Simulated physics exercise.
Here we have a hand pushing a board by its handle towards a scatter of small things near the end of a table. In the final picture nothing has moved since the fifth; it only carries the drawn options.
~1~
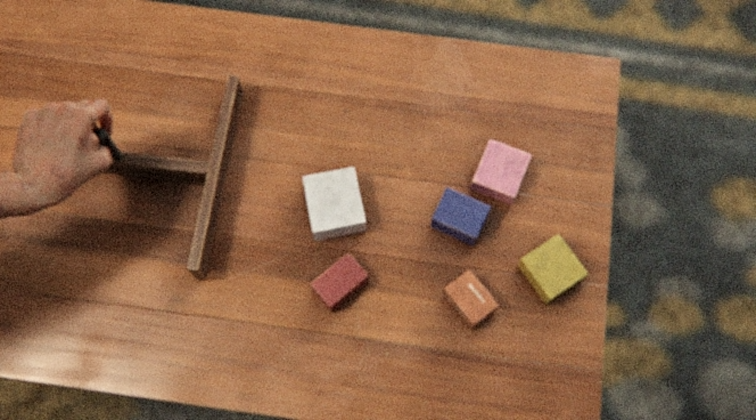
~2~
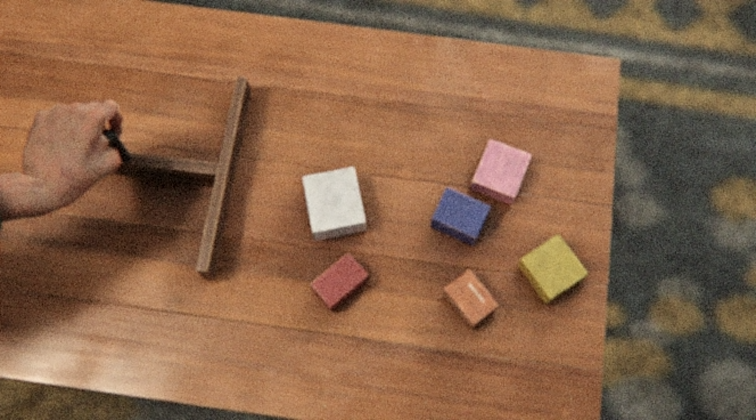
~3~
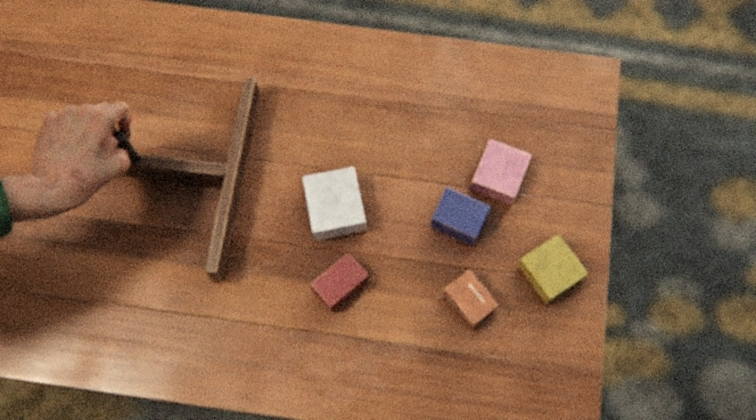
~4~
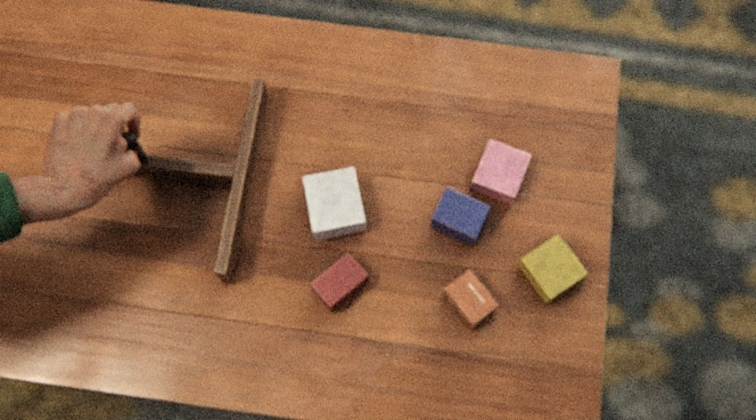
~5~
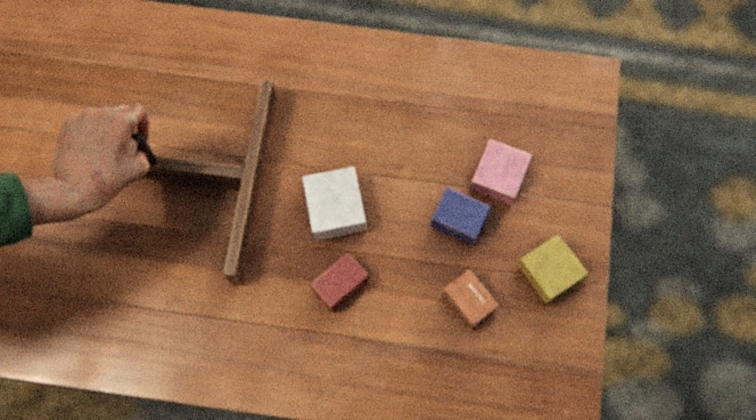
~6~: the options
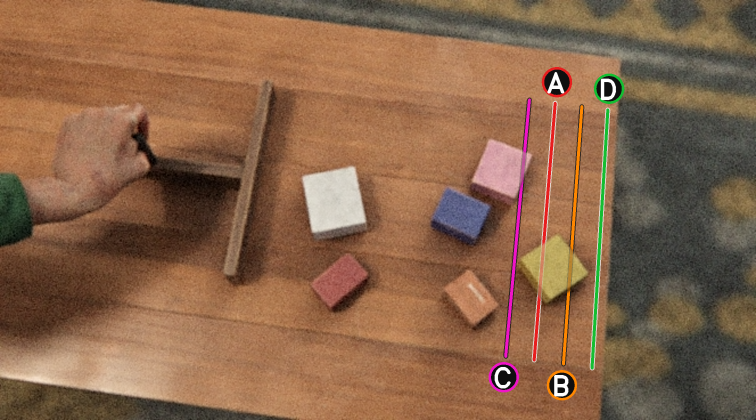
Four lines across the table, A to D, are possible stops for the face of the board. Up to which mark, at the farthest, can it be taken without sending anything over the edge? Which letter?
No farther than C.
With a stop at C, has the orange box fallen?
No.
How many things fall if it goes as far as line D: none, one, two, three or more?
Three or more.
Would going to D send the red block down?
By then, yes.
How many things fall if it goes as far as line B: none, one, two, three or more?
In all, three or more.
On the marked copy, A at (545, 225); B at (573, 229); C at (518, 222); D at (600, 233).
Taking C. A third of the way, board (344, 186); red block (364, 279); white block (376, 213).
Two thirds of the way, board (442, 199); blue block (523, 220); orange box (495, 307).
When it is over, board (519, 209); yellow block (599, 281); blue block (598, 229); nothing has fallen.
As for the rest, A drops the blue block and yellow block; B drops the blue block, yellow block and orange box; D drops the pink block, white block, blue block, yellow block, red block and orange box.
